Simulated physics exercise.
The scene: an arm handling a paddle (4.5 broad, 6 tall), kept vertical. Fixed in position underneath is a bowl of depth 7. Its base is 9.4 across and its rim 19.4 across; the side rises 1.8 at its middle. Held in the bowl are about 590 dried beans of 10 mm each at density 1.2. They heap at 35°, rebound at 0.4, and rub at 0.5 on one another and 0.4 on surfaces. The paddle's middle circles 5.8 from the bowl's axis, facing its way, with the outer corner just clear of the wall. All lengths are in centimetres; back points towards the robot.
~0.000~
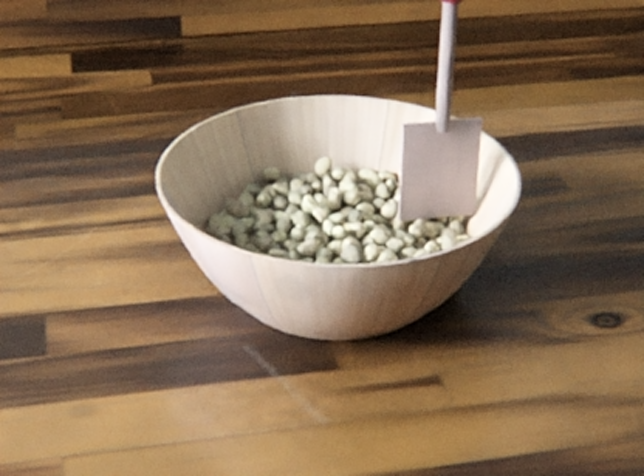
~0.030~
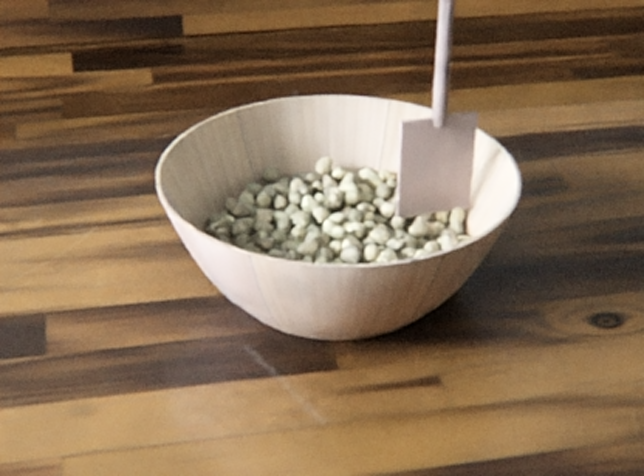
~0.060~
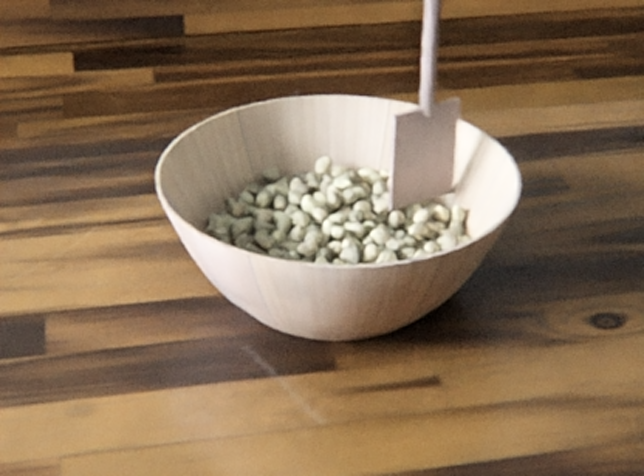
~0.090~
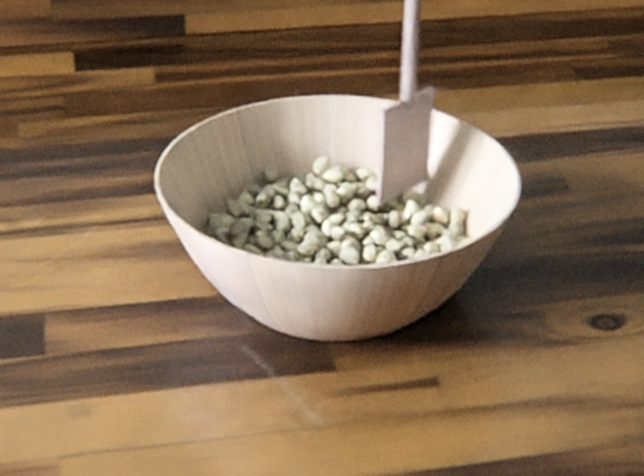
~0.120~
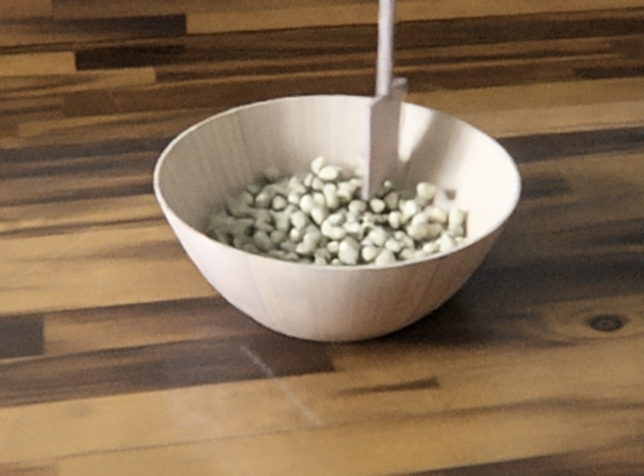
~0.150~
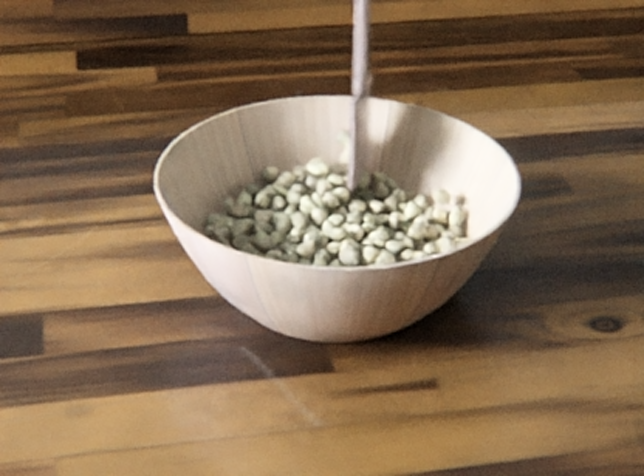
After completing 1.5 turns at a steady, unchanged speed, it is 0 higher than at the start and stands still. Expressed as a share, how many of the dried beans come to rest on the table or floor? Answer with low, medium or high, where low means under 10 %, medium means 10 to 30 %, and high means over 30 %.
Low.
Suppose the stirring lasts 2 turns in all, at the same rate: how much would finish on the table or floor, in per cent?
It would be around 5 percent.
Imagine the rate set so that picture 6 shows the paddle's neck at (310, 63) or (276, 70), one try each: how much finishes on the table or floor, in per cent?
Some 10 and 15 per cent.
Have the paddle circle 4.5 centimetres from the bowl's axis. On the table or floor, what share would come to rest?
Then some 10 percent.
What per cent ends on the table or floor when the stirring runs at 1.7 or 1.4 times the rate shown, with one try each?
15 % and 15 %.
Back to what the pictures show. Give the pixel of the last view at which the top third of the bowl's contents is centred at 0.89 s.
Estimated centre: (326, 208).
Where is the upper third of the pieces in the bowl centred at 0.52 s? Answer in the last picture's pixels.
At about (347, 256).
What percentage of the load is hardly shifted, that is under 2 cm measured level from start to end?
I'd put it at about 70 in a hundred.
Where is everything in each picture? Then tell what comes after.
In the first picture, the paddle neck at (444, 96), 0° round; upper third of the load around (333, 235), from x 210 to 465, top at y 165; 591 in the bowl.
In the second picture, the paddle neck at (441, 92), 6° round; upper third of the load around (333, 235), from x 210 to 465, top at y 165.
In the third picture, the paddle neck at (428, 82), 20° round; upper third of the load around (333, 235), from x 210 to 465, top at y 165.
In the fourth picture, the paddle neck at (410, 74), 35° round; upper third of the load around (331, 235), from x 210 to 465, top at y 165.
In the fifth picture, the paddle neck at (387, 67), 50° round; upper third of the load around (331, 235), from x 210 to 460, top at y 150.
In the sixth picture, the paddle neck at (362, 64), 66° round; upper third of the load around (327, 235), from x 210 to 460, top at y 140; 591 in the bowl.
After 0.52 s, 251° round, highest piece 8 above the table; 589 in the bowl, 1 on the table or floor, 1 in flight or on the tool.
After 0.89 s, 77° round, highest piece 9 above the table; 573 in the bowl, 13 on the table or floor, 5 in flight or on the tool.
After 1.27 s, 180° round, highest piece 6 above the table; 562 in the bowl, 29 on the table or floor.
After 1.97 s, 180° round, highest piece 6 above the table; 562 in the bowl, 29 on the table or floor.
In the end, 562 in the bowl, 29 on the table or floor. That is 5 % on the table or floor.
